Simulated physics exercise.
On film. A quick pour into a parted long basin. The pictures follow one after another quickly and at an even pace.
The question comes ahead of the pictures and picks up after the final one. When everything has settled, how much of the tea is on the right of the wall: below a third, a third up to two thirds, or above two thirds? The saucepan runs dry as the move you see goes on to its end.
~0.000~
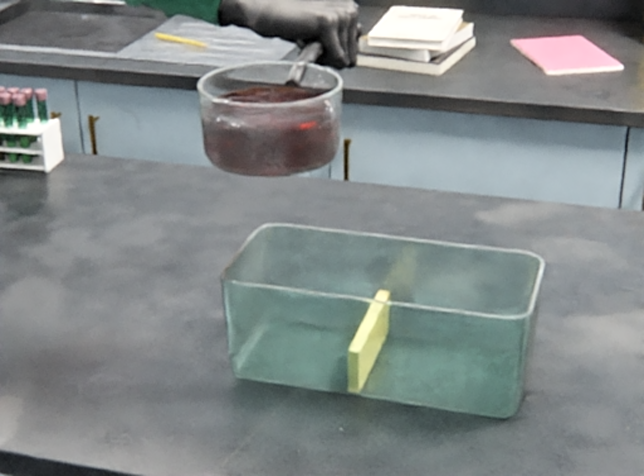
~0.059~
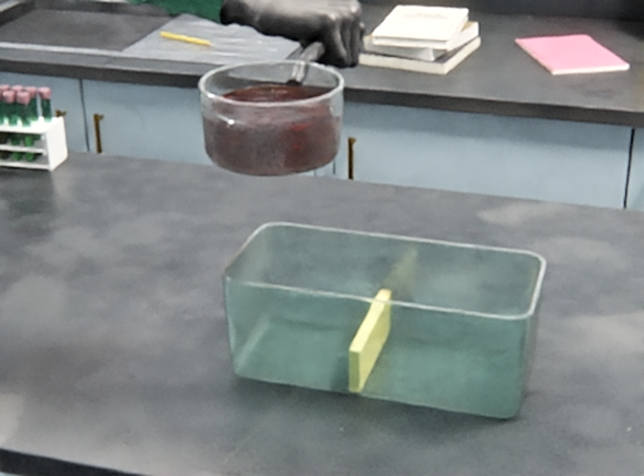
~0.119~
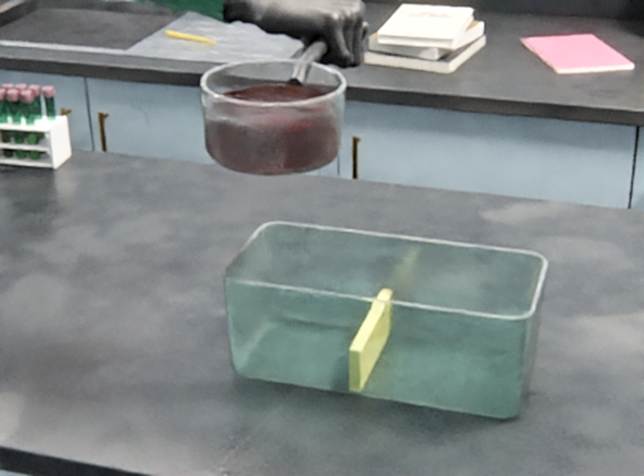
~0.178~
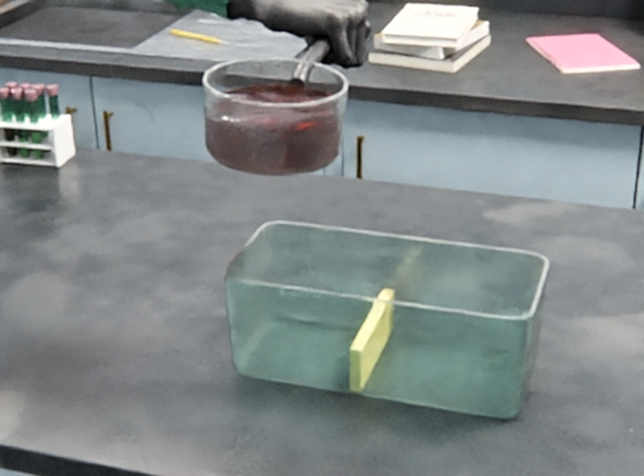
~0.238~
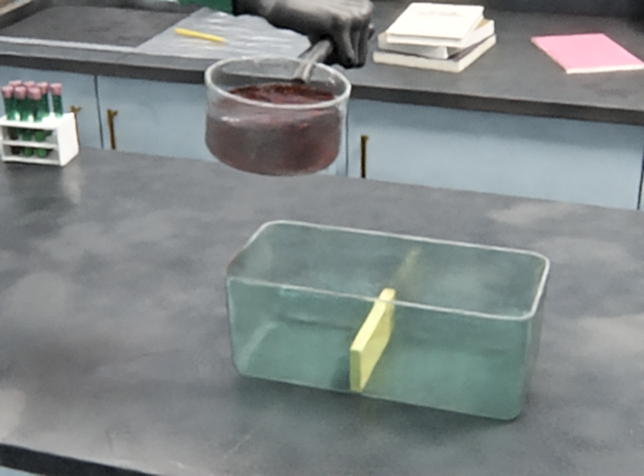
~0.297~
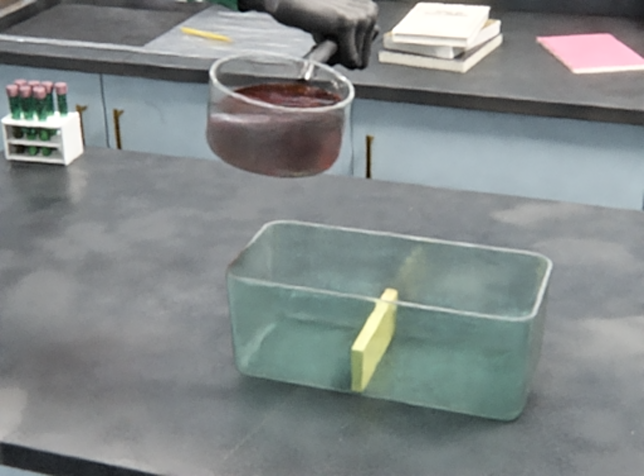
Most likely beyond two thirds will rest right of the wall.
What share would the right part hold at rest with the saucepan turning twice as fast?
Roughly 70 percent.
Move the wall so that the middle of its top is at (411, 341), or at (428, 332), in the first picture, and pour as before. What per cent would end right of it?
About 40 % and 10 %.
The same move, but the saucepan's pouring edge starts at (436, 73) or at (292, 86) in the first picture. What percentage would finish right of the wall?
Result, first then second: About 85 % and about 35 %.
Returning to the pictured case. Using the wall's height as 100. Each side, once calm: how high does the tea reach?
20 per cent left, 50 per cent right.
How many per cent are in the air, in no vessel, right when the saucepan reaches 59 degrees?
Roughly 25 percent.
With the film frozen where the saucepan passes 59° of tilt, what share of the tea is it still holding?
About 70 %.
A moment on, the saucepan is tipped part way and 70 per cent is still to pour, 1 is left of the wall and 4 right of it.
Next, the saucepan is tipped on its side and 16 per cent is still to pour, 4 is left of the wall and 66 right of it.
Then the saucepan is tipped right over and 1 per cent is still to pour, 18 is left of the wall and 79 right of it.
Later the saucepan is tipped right over and 0 per cent is still to pour, 21 is left of the wall and 79 right of it.
Finally, 21 per cent lies left of the wall, 79 right of it and 1 outside.
